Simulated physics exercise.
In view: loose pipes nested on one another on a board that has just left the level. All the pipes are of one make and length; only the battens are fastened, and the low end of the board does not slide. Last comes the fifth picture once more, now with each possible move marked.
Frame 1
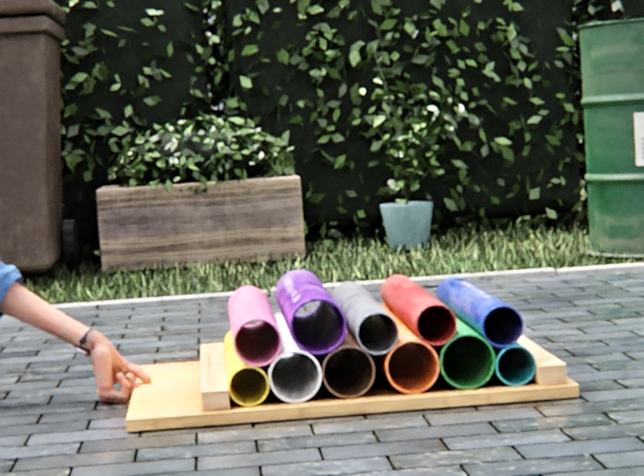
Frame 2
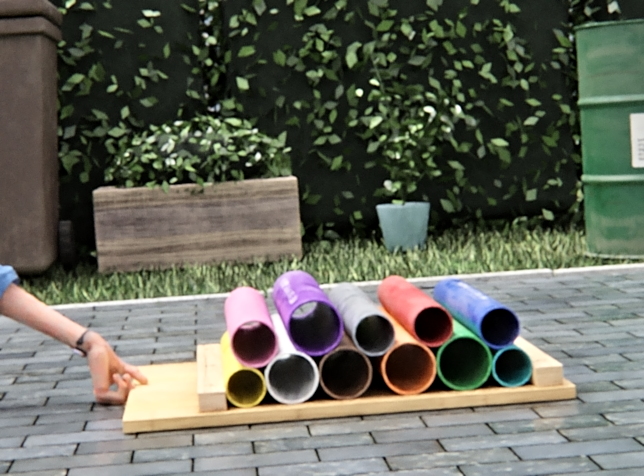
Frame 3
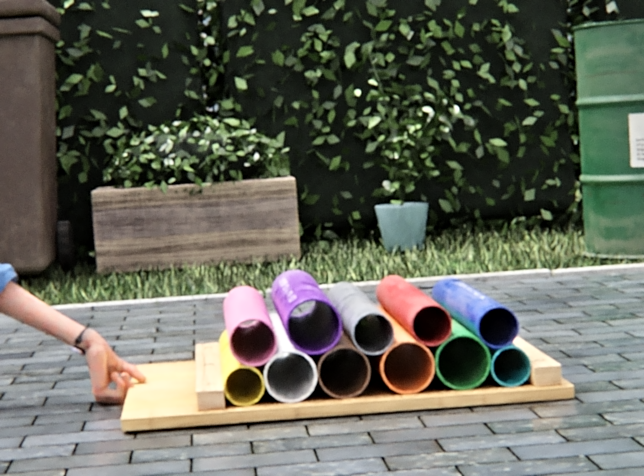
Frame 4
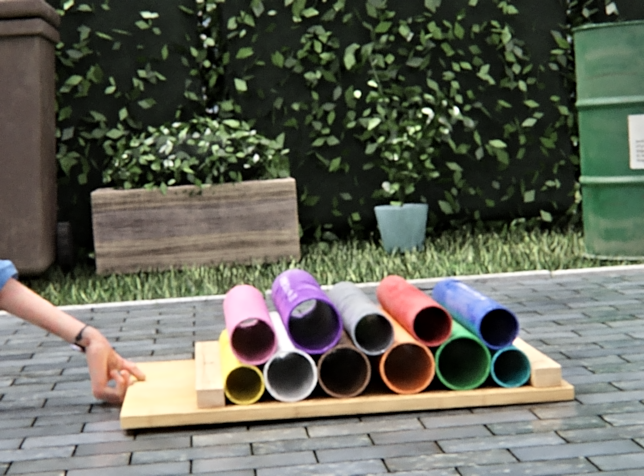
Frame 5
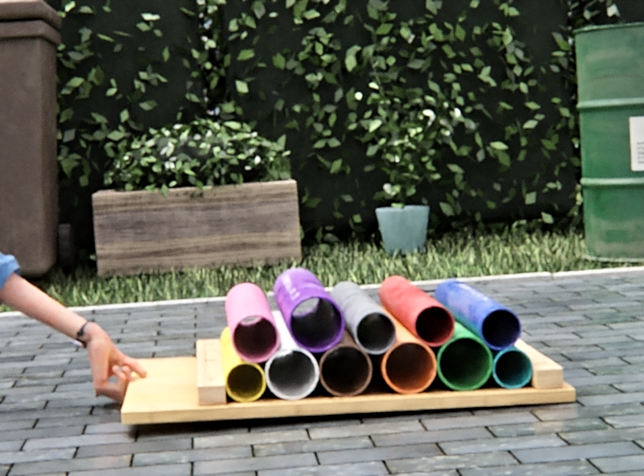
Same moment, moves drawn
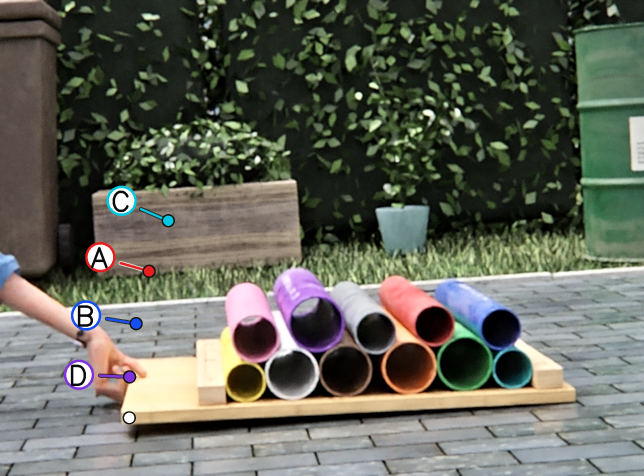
A hand slightly raises the left end of a board stacked with colourful pipes.
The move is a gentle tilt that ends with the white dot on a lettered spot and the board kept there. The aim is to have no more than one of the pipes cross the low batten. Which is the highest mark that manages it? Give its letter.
Stop at C.
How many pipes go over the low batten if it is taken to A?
At A the number is one.
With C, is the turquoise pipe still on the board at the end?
Yes.
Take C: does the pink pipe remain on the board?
Yes.
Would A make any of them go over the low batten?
Yes.
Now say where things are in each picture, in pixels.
In the first picture, green pipe (468, 361); purple pipe (318, 326).
In the second picture, purple pipe (315, 327); grey pipe (375, 334).
In the third picture, board (335, 371); yellow pipe (244, 386); white pipe (291, 376); green pipe (463, 362).
In the fourth picture, board (335, 371); yellow pipe (244, 384); white pipe (290, 375).
In the fifth picture, board (336, 370); yellow pipe (245, 382); white pipe (292, 373).
On the copy, A at (149, 271); B at (136, 323); C at (168, 221); D at (129, 377); the white dot at (130, 418).
On C. First, board at 16°.
Then, board at 27°.
Finally, board at 27°, one over the low batten (blue).
By contrast, A one over the low batten (blue); B none over the low batten; D none over the low batten.
